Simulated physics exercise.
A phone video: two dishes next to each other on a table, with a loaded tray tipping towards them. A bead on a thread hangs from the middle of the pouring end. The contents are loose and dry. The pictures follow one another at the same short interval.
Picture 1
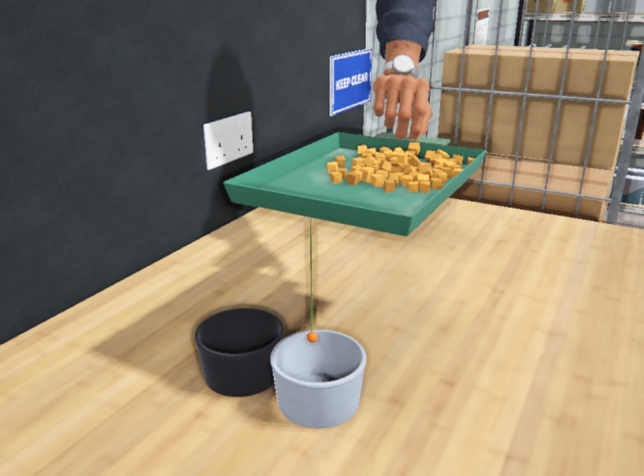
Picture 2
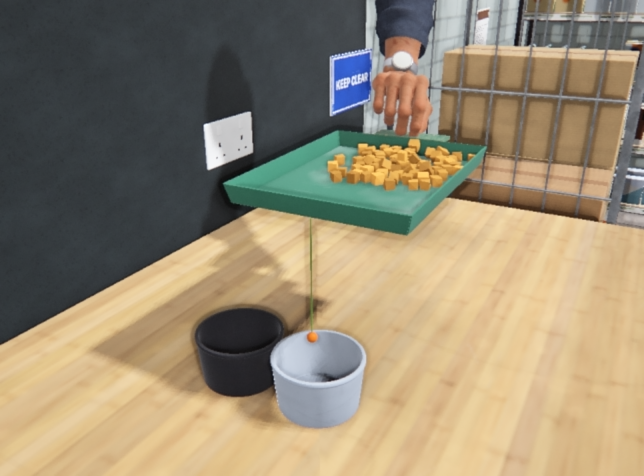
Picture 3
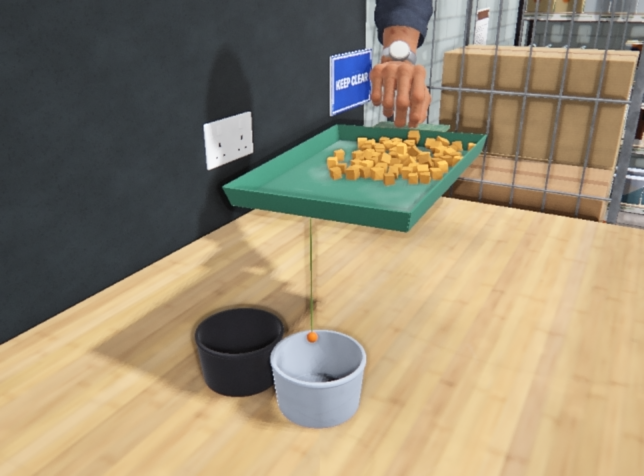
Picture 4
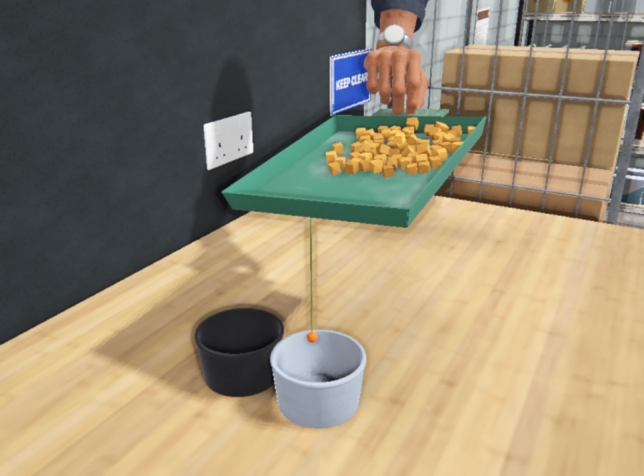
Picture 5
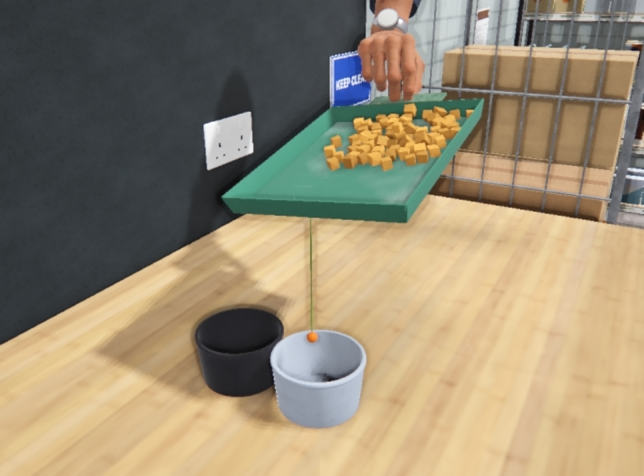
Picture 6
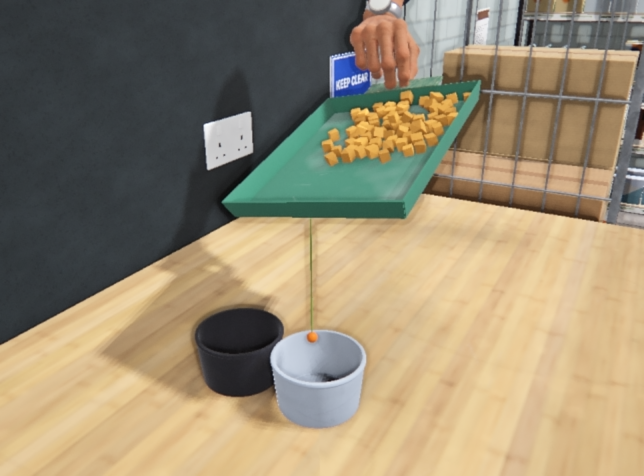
On a wooden worktop, a hand raising the far end of a green tray of croutons above black and grey dishes.
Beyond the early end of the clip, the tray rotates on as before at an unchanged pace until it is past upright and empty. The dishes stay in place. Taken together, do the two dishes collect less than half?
I expect most of the load to be saved.
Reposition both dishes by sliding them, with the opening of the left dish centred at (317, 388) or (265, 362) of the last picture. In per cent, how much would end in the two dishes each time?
First placement: Some 0 %; second placement: Some 20 %.
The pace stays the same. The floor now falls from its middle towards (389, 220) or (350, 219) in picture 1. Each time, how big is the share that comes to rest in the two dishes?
I'd say roughly 0 percent with the first slope, 0 percent with the other.
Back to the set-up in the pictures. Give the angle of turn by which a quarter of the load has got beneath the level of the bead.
It sits at roughly 75°.
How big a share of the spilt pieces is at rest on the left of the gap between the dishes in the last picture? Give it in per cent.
About 100 per cent.
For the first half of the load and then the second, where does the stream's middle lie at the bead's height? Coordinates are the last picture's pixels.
Starting near (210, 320), moving on to near (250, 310).
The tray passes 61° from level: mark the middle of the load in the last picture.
Look around (264, 191) in the last picture.
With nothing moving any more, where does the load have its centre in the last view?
(230, 368).
Shortly afterwards, tray tipped steeply; all but a few on the tray; a little in the air.
Next, tray tipped right over; near a third on the tray; near a third in the left dish; near a third outside both; only a few in the air.
Some moments later, tray tipped past a quarter turn; near two thirds in the left dish; near a third outside both.
In the end, tray tipped past a quarter turn; none at all in the right dish; near two thirds in the left dish; near a third outside both.
